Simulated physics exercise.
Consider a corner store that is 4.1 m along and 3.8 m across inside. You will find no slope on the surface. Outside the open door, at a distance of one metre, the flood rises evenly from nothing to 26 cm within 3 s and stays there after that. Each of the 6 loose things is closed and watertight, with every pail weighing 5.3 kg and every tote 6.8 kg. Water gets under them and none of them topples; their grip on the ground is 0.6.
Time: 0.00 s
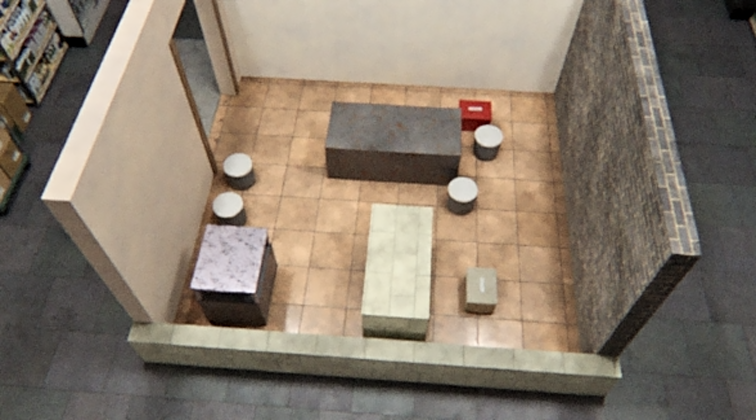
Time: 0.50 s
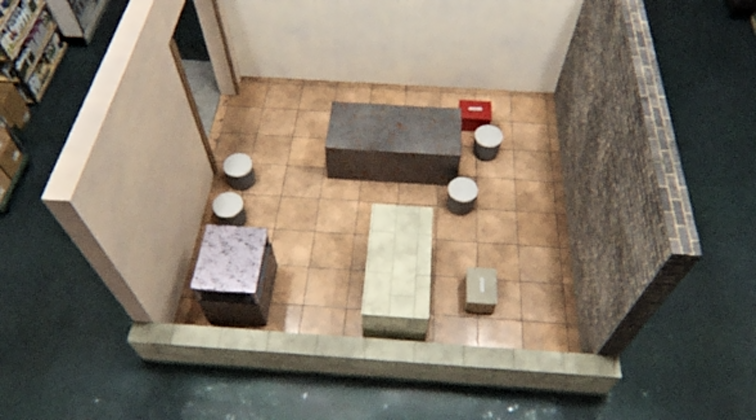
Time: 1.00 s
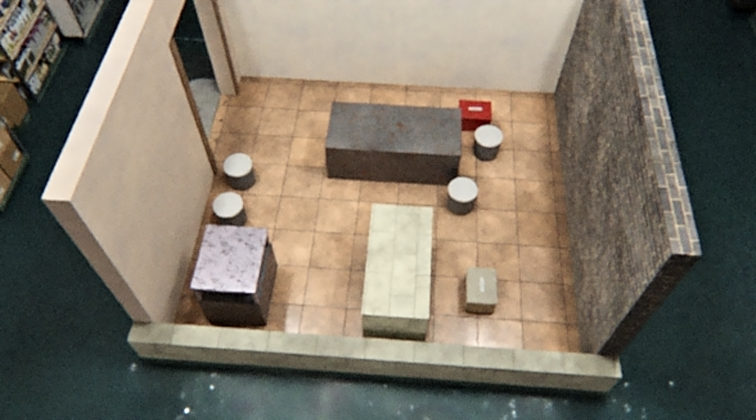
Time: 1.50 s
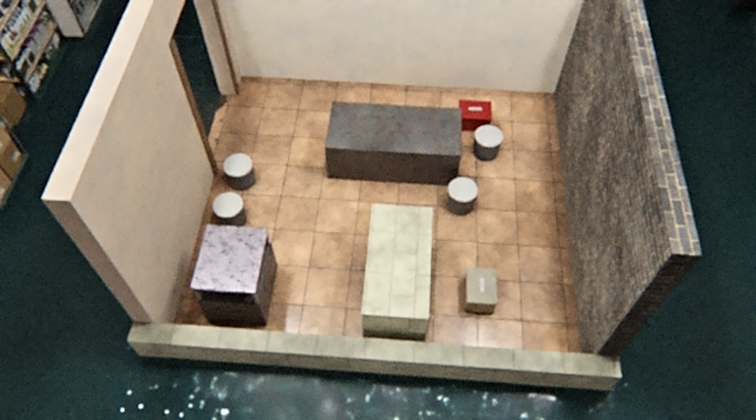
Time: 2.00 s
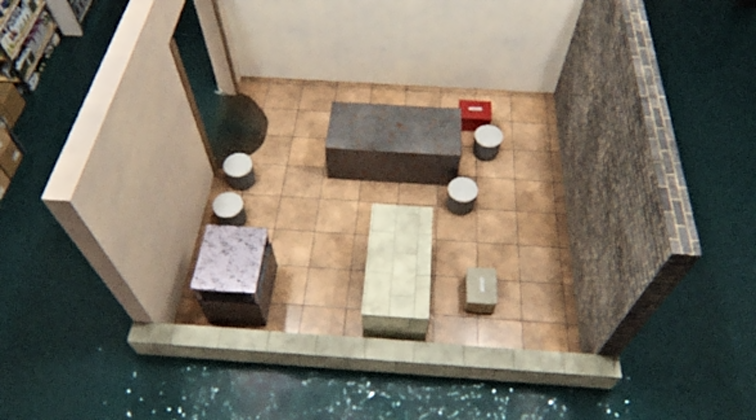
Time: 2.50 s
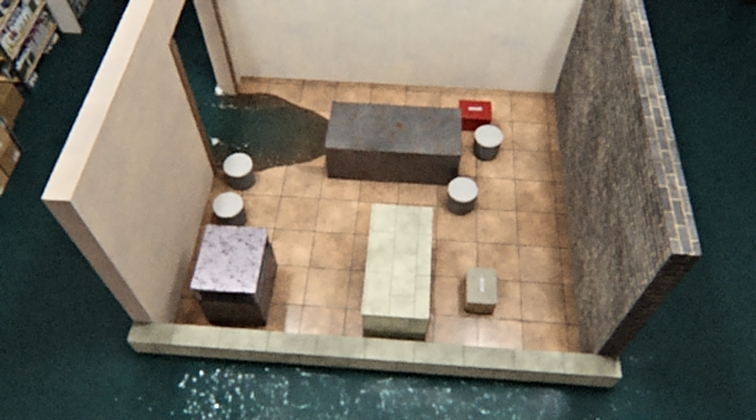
Dark water covering the ground around a walled store room, then spreading through the left doorway across the tiled floor.
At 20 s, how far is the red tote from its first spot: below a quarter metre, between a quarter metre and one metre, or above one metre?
Looks like it will be displaced a long way.
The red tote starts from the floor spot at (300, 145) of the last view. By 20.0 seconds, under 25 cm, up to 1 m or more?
It goes a long way.
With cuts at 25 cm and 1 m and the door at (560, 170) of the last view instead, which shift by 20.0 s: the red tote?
The red tote ends up a great distance away.
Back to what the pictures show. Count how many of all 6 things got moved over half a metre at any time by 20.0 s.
The total is 6.
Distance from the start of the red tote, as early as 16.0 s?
About 300 cm by then.
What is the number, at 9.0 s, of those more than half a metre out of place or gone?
My count gives 2.
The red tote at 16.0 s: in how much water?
Somewhere close to 26 cm.
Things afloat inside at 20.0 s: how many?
The count is 6.
After 4.0 s the red tote is near (475, 109), 0.0 m from its start, aground; 0 afloat.
After 9.0 s the red tote is near (538, 338), 3.0 m from its start, afloat; 5 afloat.
After 16.0 s the red tote is near (448, 330), 3.0 m from its start, afloat; 6 afloat.
After 20.0 s the red tote is near (448, 330), 3.0 m from its start, afloat; 6 afloat.
